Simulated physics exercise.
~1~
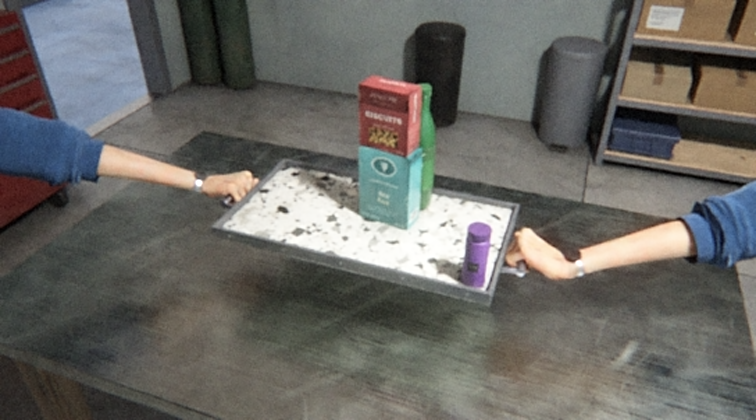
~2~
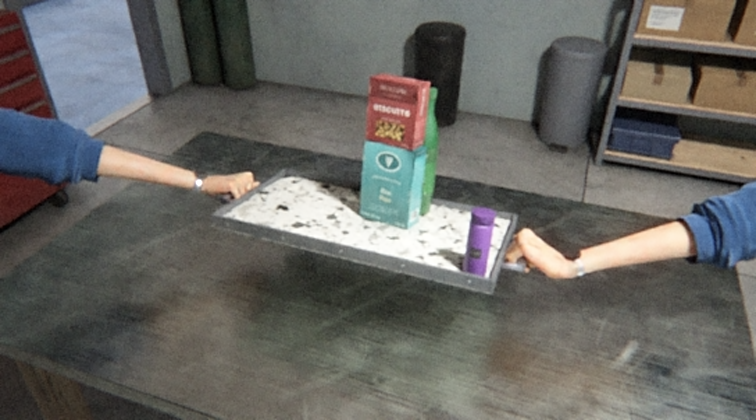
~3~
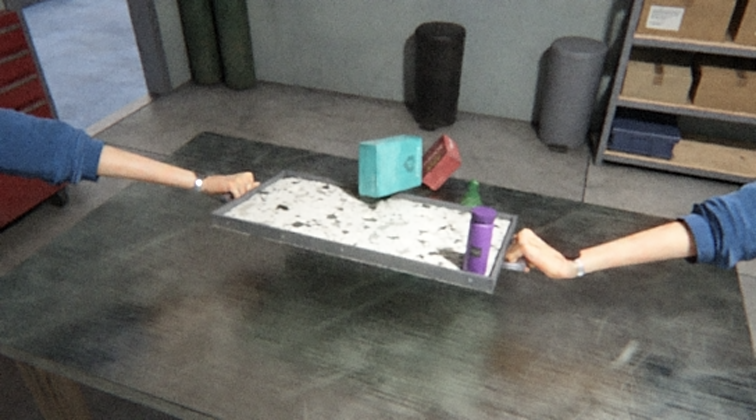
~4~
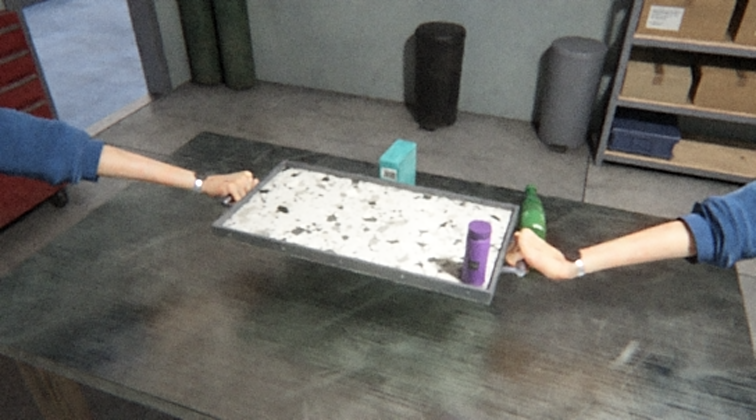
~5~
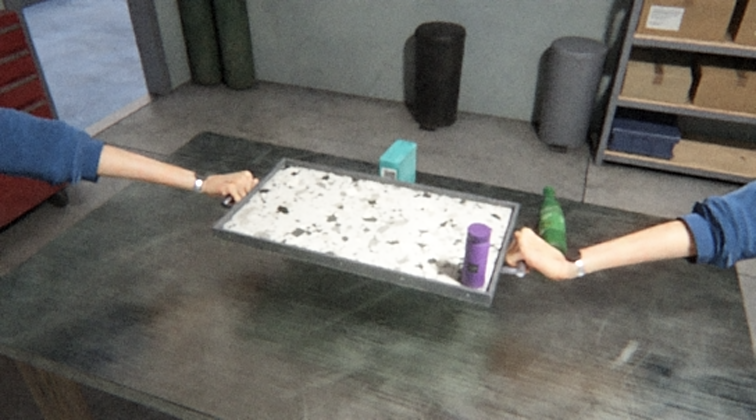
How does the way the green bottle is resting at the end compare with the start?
At the start the green bottle stands upright on the tray. By the end it is lying on its side, off the tray.
